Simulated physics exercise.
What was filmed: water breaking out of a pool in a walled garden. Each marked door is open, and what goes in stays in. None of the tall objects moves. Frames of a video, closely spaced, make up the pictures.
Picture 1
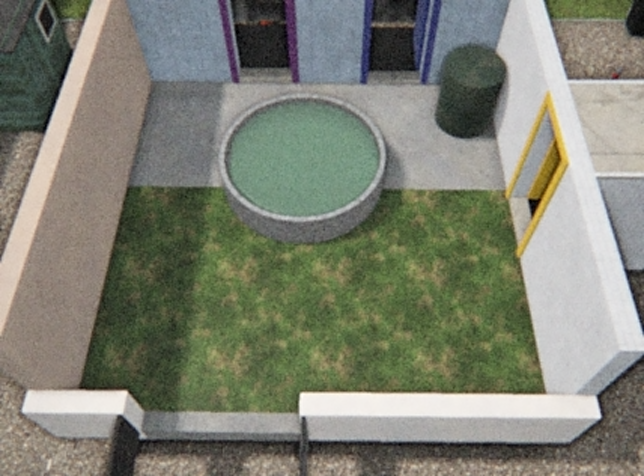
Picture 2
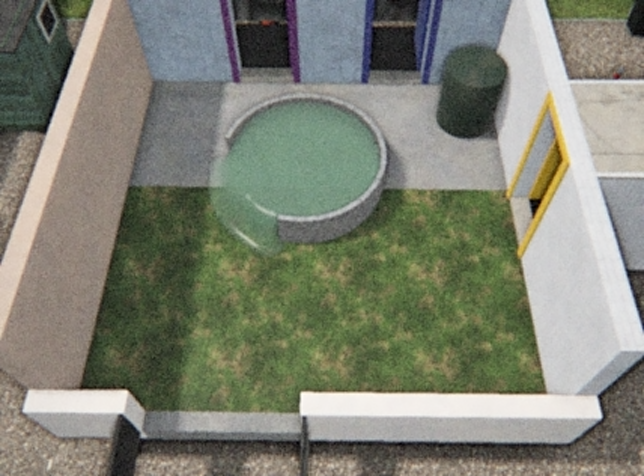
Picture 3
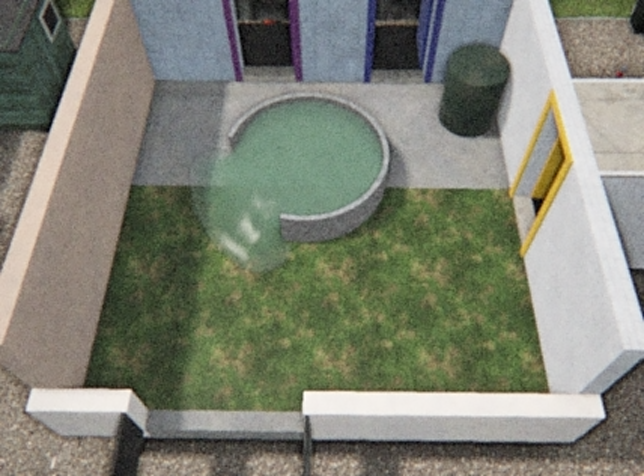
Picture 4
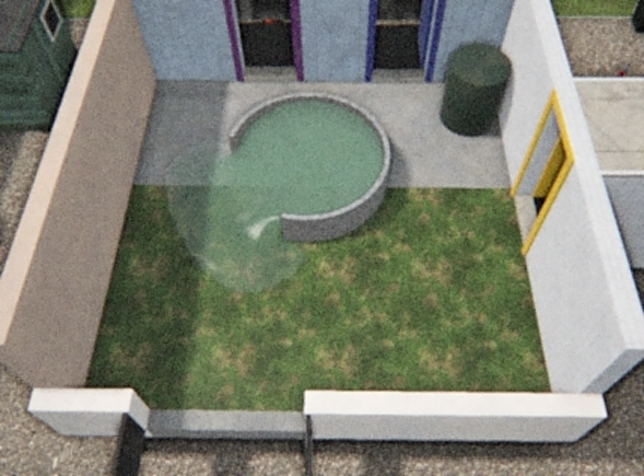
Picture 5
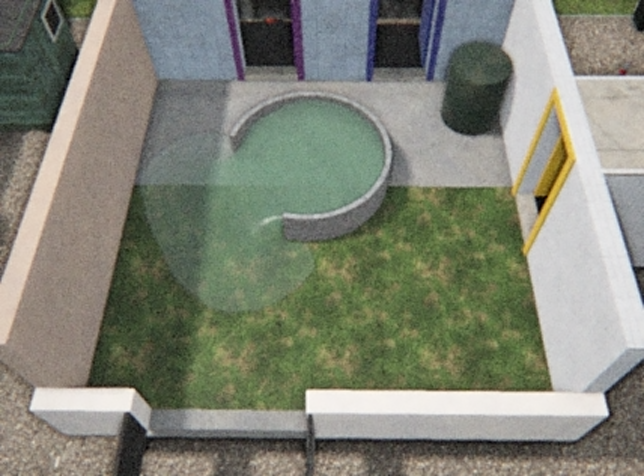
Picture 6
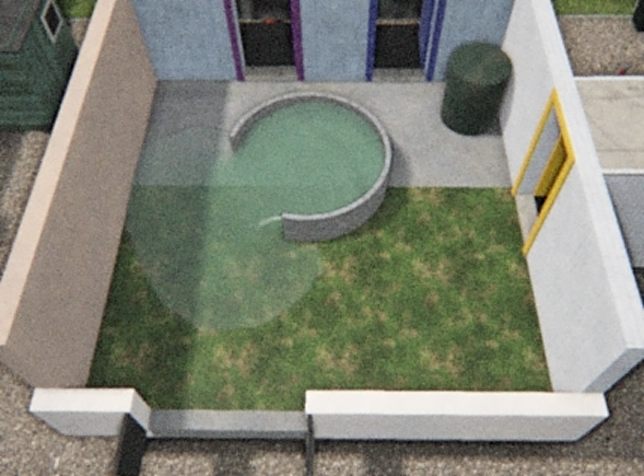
A walled garden of paving and patchy grass is seen from high above, facing a pale blue house wall with purple-edged and blue-edged doorways. A round grey-rimmed pool of green water sits near the middle, with a dark green barrel and a yellow-edged opening at right. The pool's left side opens and water pours out, spreading left and forward over paving and grass, while the camera barely shifts.
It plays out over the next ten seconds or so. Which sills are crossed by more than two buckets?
The yellow door keeps inside the limit; the purple door keeps inside the limit; the blue door keeps inside the limit.
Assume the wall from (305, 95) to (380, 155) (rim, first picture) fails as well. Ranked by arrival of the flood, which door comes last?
It's the one in yellow.
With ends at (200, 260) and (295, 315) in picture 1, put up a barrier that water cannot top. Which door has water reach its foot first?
Looking at it, it's the purple-painted one here.
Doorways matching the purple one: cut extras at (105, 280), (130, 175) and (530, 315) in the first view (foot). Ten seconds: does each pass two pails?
Above, above, below.
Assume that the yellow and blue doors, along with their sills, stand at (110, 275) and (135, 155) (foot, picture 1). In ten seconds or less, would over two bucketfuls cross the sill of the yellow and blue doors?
Yellow: Above; blue: Above.
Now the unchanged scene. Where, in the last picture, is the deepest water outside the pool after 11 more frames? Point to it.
I'd go with (123, 232) as the deepest place.
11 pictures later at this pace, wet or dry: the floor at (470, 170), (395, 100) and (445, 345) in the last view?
First spot spared, second spot spared, third spot spared.
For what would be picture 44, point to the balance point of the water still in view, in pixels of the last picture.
The spot I would choose is (259, 220).
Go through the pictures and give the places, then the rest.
The first picture shows still water in the round pool at (302, 157).
In the second picture, water pours out at (236, 200) and has run to (220, 160).
In the third picture, the front is at (204, 156), out from the gap at (239, 201).
In the fourth picture, water pours out at (240, 201) and has run to (256, 286).
In the fifth picture, the front is at (242, 305), out from the gap at (241, 201).
In the sixth picture, water pours out at (241, 201) and has run to (203, 322).
A moment on, water covers 25 % of the floor; the yellow door not reached, the purple door not reached, the blue door not reached.
Next, water covers 35 % of the floor; the yellow door not reached, the purple door not reached, the blue door not reached.
Then, water covers 50 % of the floor; the yellow door not reached, the purple door wet at the sill, nothing in, the blue door not reached.
Later, water covers 75 % of the floor; the yellow door not reached, the purple door wet at the sill, nothing in, the blue door wet at the sill, nothing in.
In the end, water covers 100 % of the floor; the yellow door wet at the sill, nothing in, the purple door wet at the sill, nothing in, the blue door under two buckets in.
